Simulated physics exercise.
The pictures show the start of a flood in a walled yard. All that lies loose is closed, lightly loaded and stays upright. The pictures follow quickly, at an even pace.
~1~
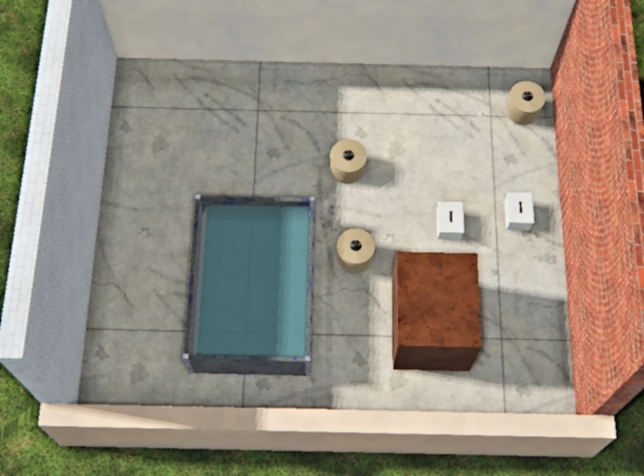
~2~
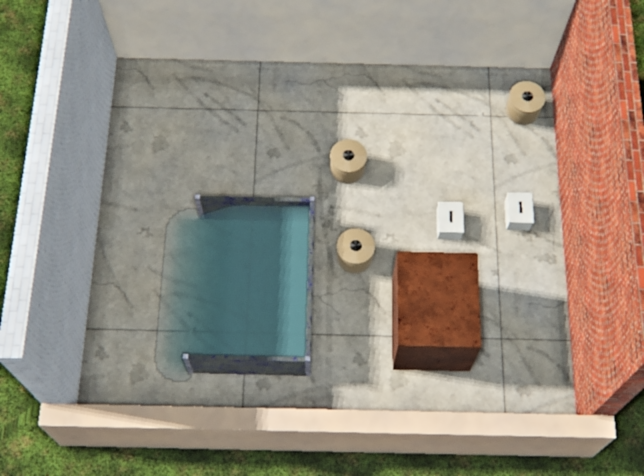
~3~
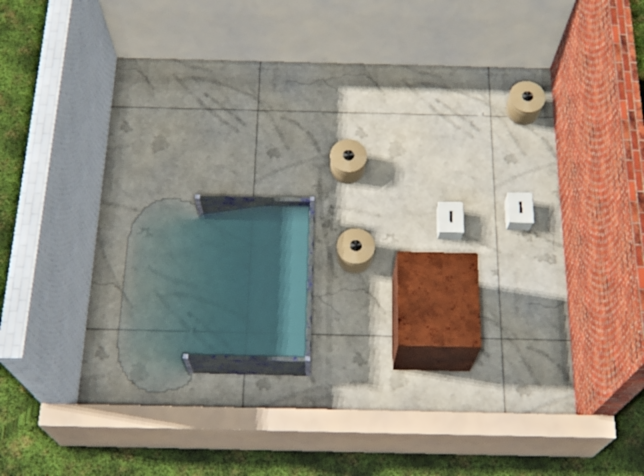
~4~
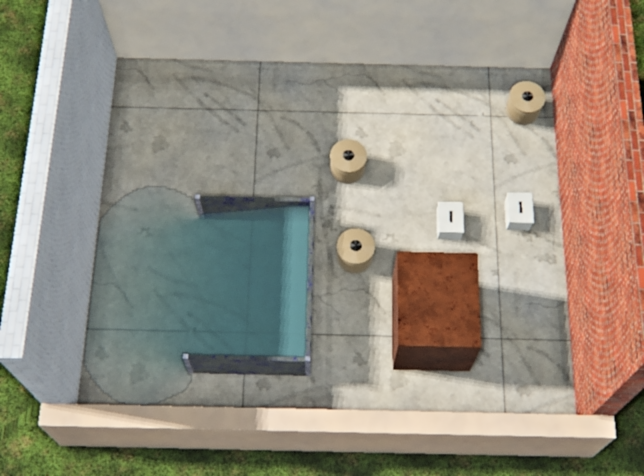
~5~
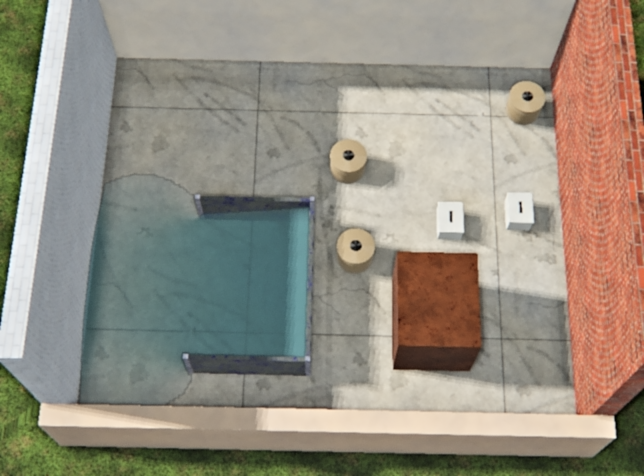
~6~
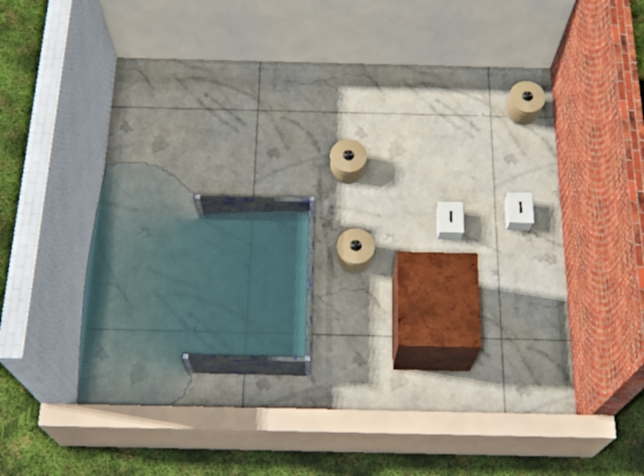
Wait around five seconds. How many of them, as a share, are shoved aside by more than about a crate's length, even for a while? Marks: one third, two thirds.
Share: Not even a third.
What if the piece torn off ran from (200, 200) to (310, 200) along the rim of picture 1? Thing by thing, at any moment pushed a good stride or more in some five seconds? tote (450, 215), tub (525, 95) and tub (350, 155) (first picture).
In turn: Never so far, that far or more, that far or more.
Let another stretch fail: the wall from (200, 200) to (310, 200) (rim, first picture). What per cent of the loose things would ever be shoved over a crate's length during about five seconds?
Roughly 60 per cent.
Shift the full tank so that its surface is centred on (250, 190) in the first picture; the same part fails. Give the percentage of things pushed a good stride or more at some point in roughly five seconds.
I make it 0 per cent.
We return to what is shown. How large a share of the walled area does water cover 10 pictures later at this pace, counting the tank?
About 35 per cent.
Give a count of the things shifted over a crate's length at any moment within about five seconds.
It comes to 0.
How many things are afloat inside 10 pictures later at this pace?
I count 0.
A moment on, 0 of 5 are well off their spots; 0 afloat.
Next, 0 of 5 are well off their spots; 0 afloat.
Later, 0 of 5 are well off their spots; 0 afloat.
In the end, 0 of 5 are well off their spots, and 0 have been at some point; 1 afloat.
